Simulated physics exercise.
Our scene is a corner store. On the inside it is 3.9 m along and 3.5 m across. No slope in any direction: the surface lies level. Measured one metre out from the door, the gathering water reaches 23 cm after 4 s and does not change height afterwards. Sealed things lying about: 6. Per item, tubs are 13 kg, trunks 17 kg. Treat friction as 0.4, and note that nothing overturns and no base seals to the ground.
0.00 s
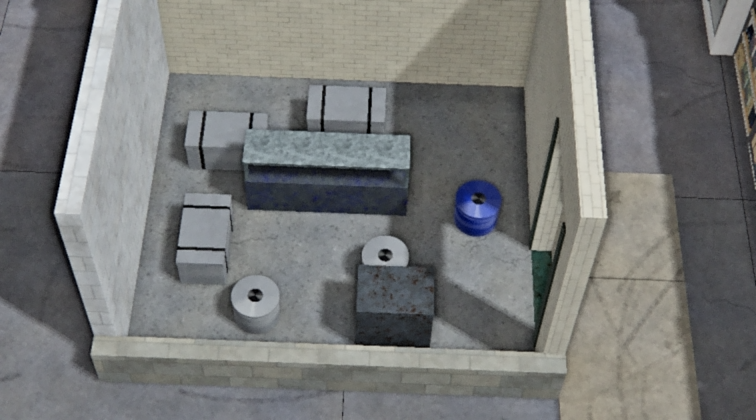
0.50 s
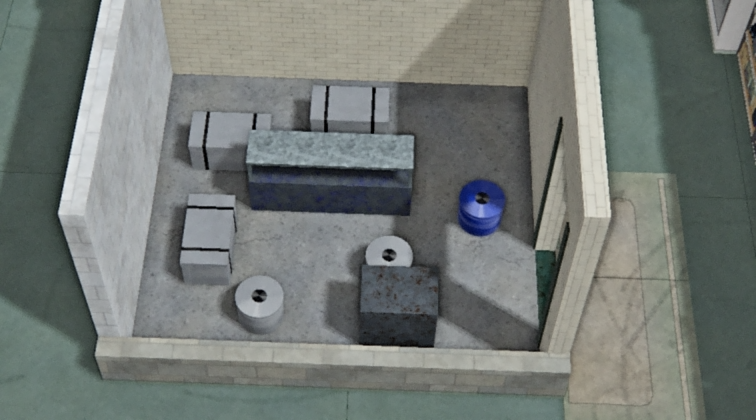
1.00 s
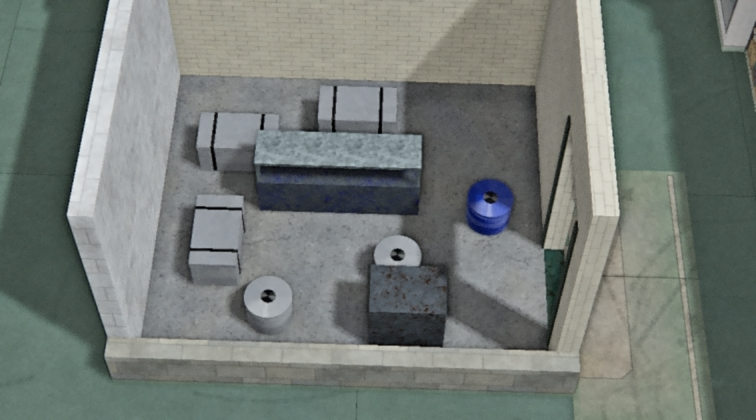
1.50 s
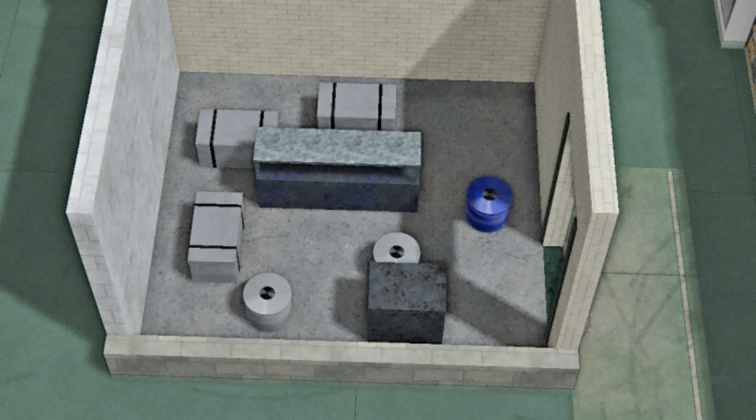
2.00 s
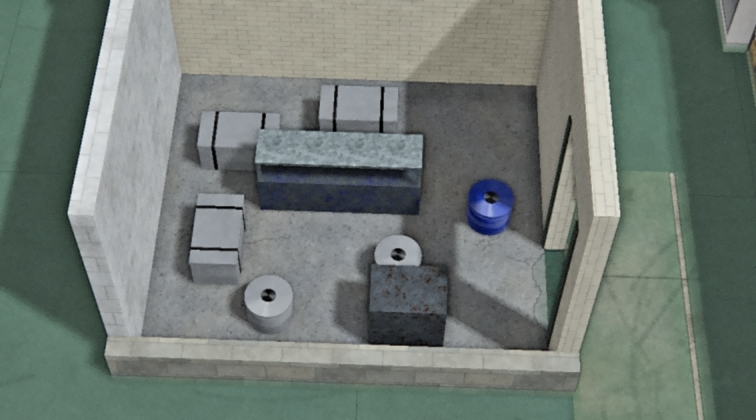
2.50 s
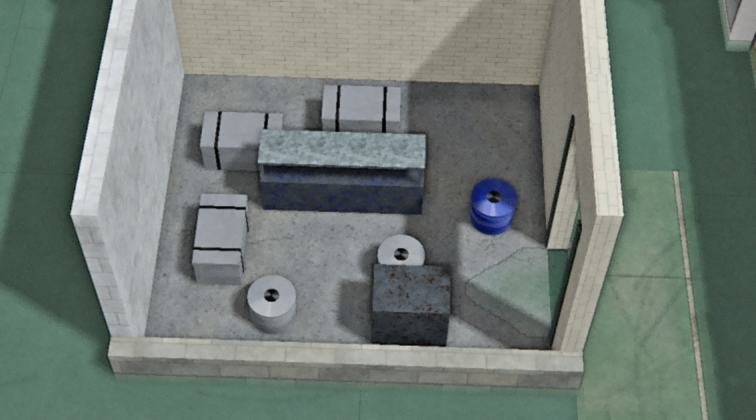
In this clip, greenish water spreads over the ground outside a roofless walled room holding boxes, round tubs and a long counter, then a shallow patch enters through the doorway at right while the objects inside stay in place.
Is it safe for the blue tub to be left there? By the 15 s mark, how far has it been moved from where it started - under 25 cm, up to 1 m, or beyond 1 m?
It has been moved up to 1 m.
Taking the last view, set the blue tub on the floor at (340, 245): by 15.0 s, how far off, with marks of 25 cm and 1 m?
So it journeys a long way.
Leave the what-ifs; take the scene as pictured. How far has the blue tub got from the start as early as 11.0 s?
Roughly 5 cm.
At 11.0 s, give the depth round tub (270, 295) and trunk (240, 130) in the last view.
Depths: Near 12 cm, then near 7 cm.
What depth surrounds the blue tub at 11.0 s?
Around 6 cm.
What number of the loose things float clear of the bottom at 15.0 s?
Just then, the number is 6.
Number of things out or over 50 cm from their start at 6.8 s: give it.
At that time I count 1.
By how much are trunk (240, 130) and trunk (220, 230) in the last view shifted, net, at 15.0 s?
Respectively 250 and 200 centimetres.
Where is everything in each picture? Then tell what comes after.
The blue tub at (479, 199), on the bottom; water covers 0.0 m2; 0 of 6 have shifted, in the first picture.
The blue tub at (482, 199) rests on the ground; 0.0 m2 under water; 0 of 6 have shifted, in the second picture.
The blue tub at (491, 198) rests on the ground; 0.0 m2 under water; 0 of 6 have shifted, in the third picture.
The blue tub at (490, 195), on the bottom; water covers 0.0 m2; 0 of 6 have shifted, in the fourth picture.
The blue tub at (491, 198), on the bottom; 0.0 m2 under water; 0 of 6 have shifted, in the fifth picture.
The blue tub at (494, 197) rests on the ground; water covers 0.5 m2; 0 of 6 have shifted, in the sixth picture.
After 3.5 s the blue tub is near (494, 197), 0.0 m from its start, aground; 0 afloat.
After 6.8 s the blue tub is near (494, 197), 0.0 m from its start, aground; 3 afloat.
After 11.0 s the blue tub is near (493, 192), 0.1 m from its start, aground; 5 afloat.
After 15.0 s the blue tub is near (445, 199), 0.5 m from its start, afloat; 6 afloat.
